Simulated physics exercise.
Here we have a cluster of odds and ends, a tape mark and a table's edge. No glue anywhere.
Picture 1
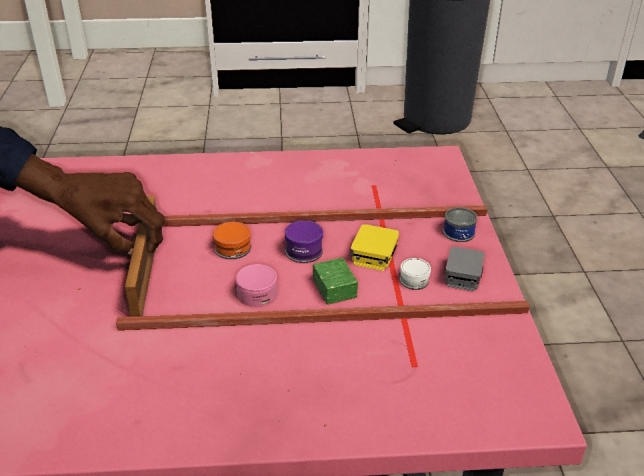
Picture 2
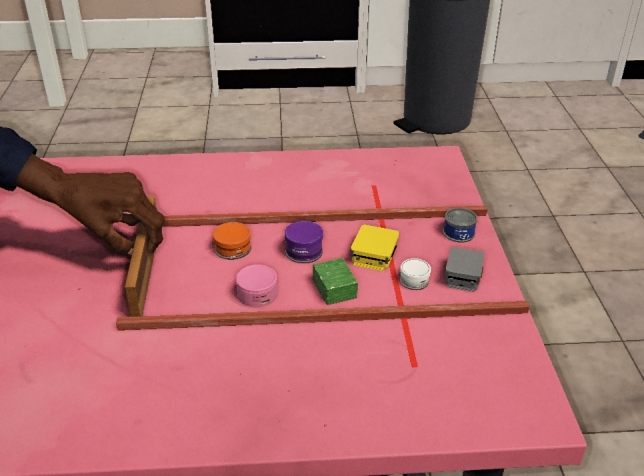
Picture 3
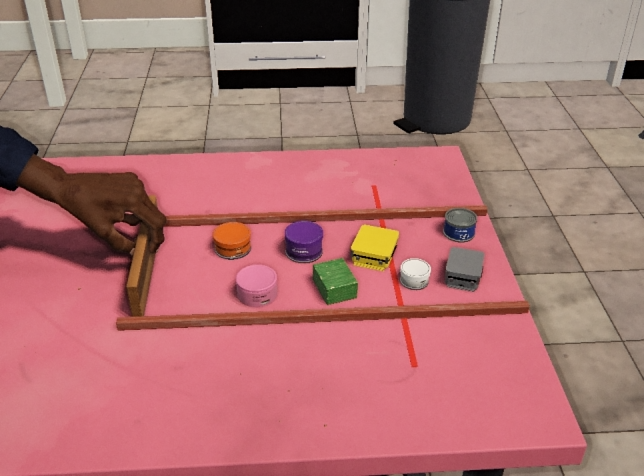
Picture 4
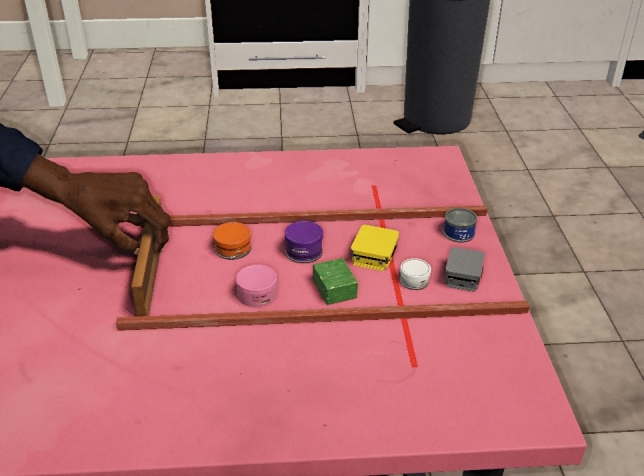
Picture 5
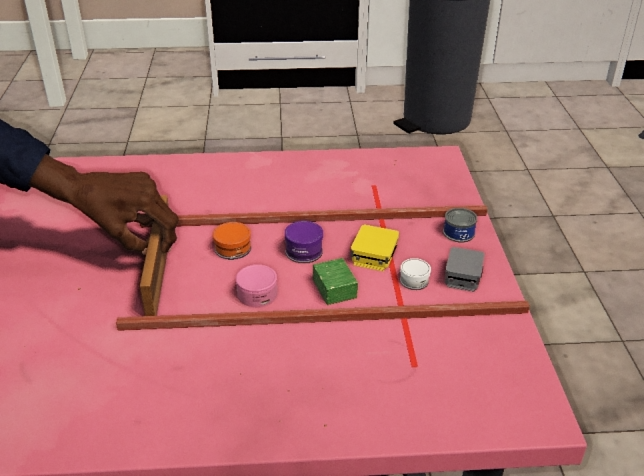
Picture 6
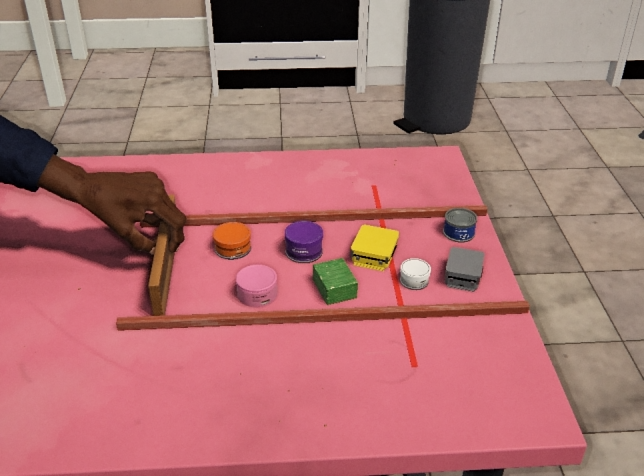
A hand slides a wooden board slightly right between two rails, toward several small containers.
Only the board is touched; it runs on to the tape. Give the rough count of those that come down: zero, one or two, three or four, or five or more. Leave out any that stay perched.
In the end the number that fall off is zero.
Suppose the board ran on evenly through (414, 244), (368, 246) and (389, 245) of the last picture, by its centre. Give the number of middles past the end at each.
Past the end: 1, 0 and 0.
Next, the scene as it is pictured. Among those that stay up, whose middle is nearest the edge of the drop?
The grey case ends nearest.
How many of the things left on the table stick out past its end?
It comes to 1.
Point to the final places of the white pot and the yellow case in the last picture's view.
The white pot stops around (476, 266); the yellow case around (449, 246).
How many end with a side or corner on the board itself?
The number is 3.
A little later, none off yet; blue tin at rest near (460, 225); grey case at rest near (464, 270); white pot at rest near (415, 274).
When it is over, the number that fall off is zero.
